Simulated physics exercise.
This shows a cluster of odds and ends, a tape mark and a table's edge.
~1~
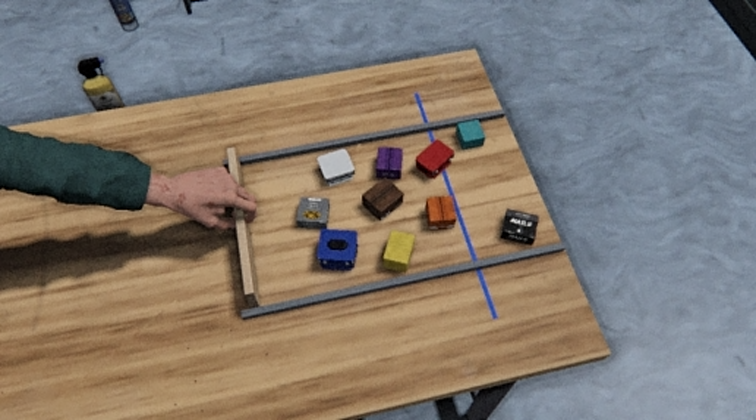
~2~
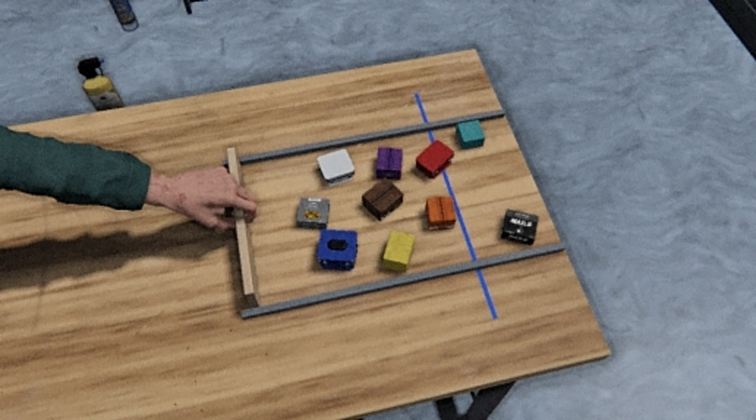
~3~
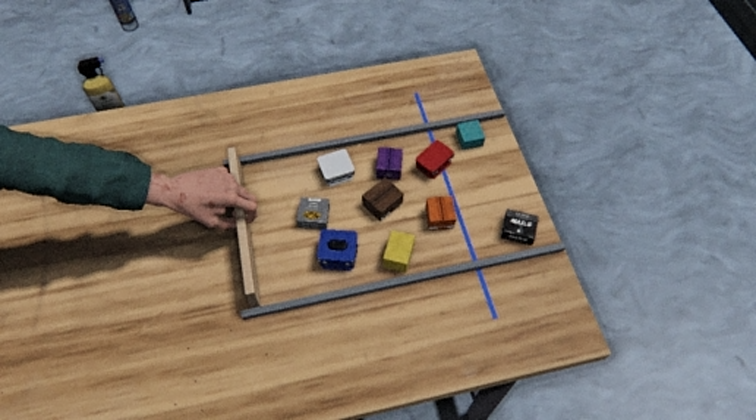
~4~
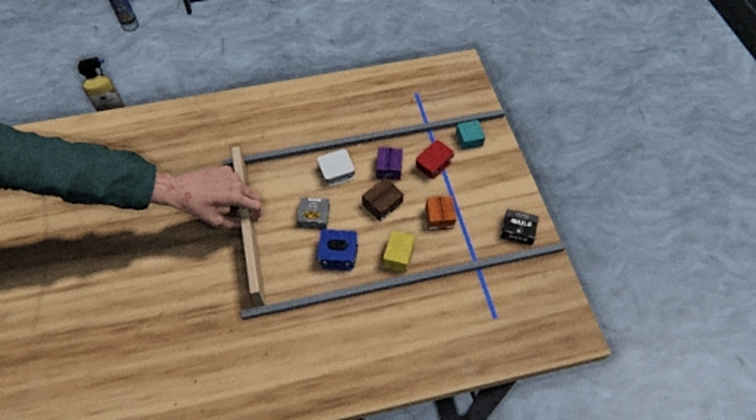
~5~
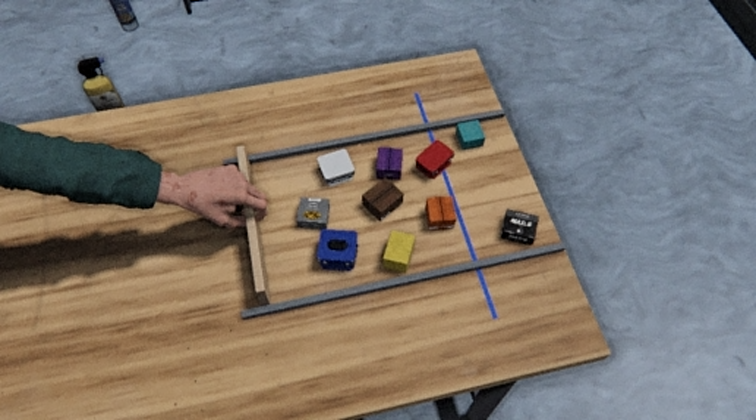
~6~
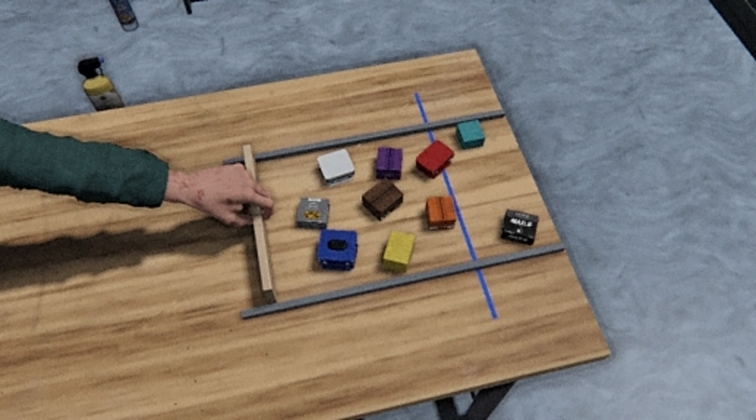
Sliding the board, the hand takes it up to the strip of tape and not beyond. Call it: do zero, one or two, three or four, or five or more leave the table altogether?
Zero.
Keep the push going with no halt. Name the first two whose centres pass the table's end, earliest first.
First the red case, then the black box.
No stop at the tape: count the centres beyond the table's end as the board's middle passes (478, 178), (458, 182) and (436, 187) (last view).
Middles past end - pos 1: 1, pos 2: 0, pos 3: 0.
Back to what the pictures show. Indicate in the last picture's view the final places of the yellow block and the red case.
The first comes to rest at (489, 245), and the second at (513, 152).
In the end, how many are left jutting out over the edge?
The tally is 1.
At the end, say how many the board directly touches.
Looks like 4 of them, all told.
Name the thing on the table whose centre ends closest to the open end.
Nearest at the end: The red case.
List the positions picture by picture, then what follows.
In the first frame, black box (520, 227); turquoise block (470, 135); red case (434, 160); board (243, 224); tape (451, 193).
In the second frame, turquoise block (470, 135); grey box (313, 213).
In the third frame, red case (434, 161); white case (336, 168).
In the fourth frame, black box (520, 227); board (247, 223).
In the fifth frame, turquoise block (470, 135); blue case (338, 250).
In the sixth frame, black box (520, 227); turquoise block (470, 135); red case (434, 161); board (259, 221); tape (451, 193).
Soon after, none off yet; black box at rest near (520, 227); turquoise block at rest near (470, 135); red case at rest near (434, 161).
At rest, the number that fall off is zero.
